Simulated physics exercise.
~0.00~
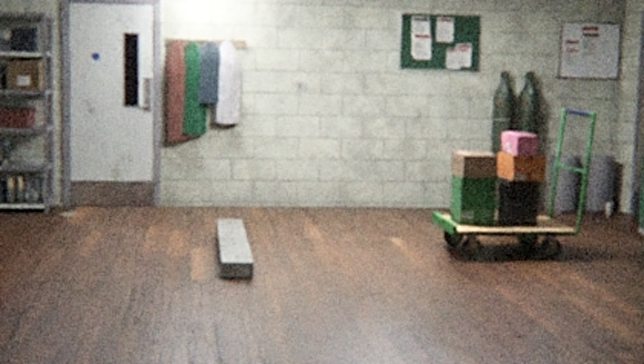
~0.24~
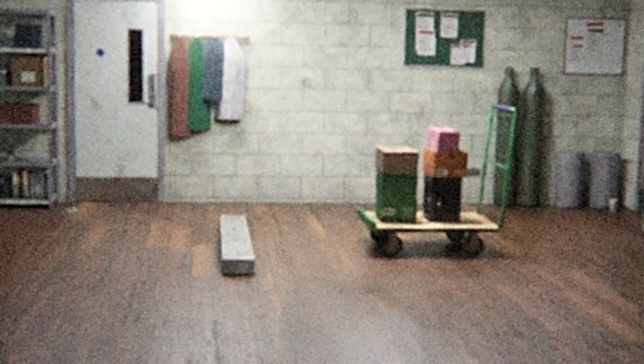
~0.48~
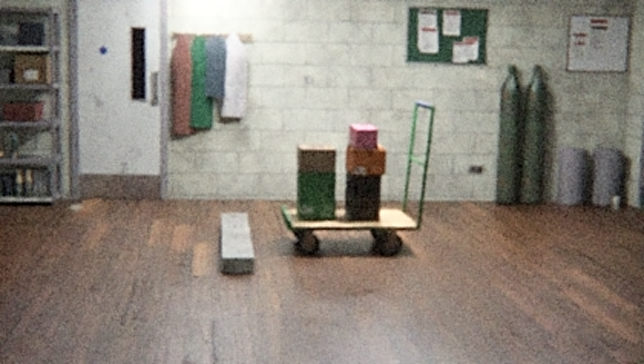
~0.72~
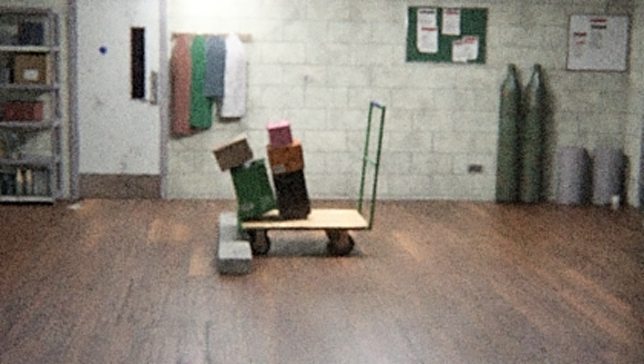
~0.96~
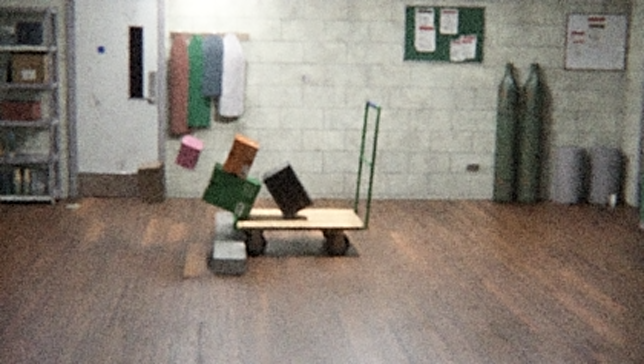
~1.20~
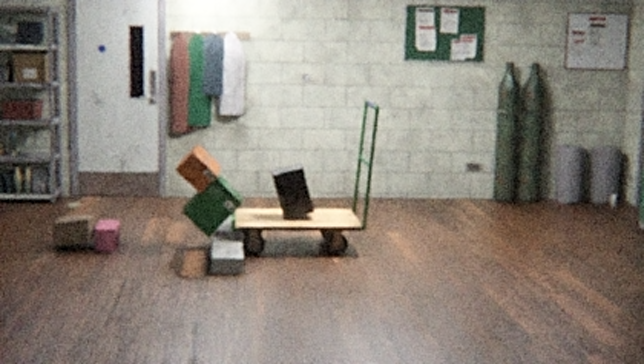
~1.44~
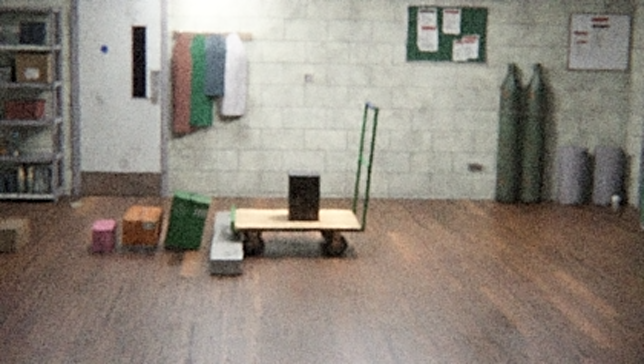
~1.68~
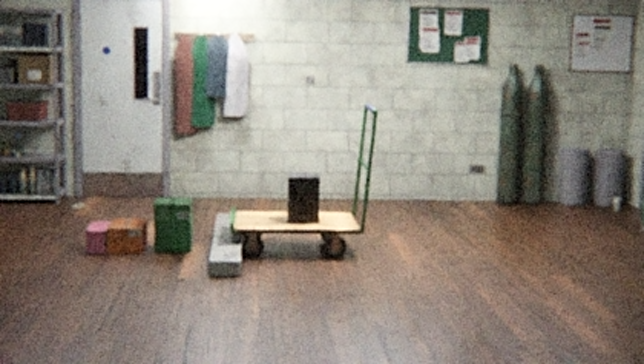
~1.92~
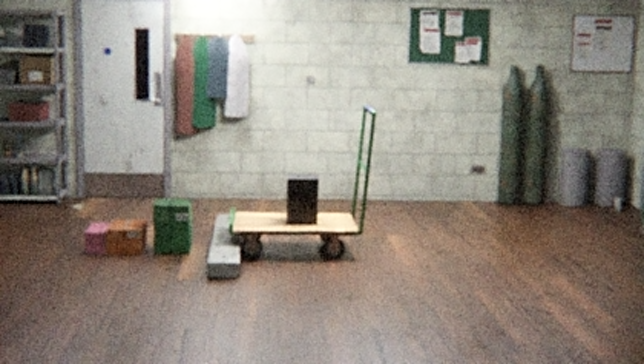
In the video, a flat cart carrying stacked boxes rolls left across a workshop floor and stops abruptly against a low grey kerb. The brown, pink, orange and green boxes tumble over the front onto the floor, while the black crate tilts, then settles upright on the cart.
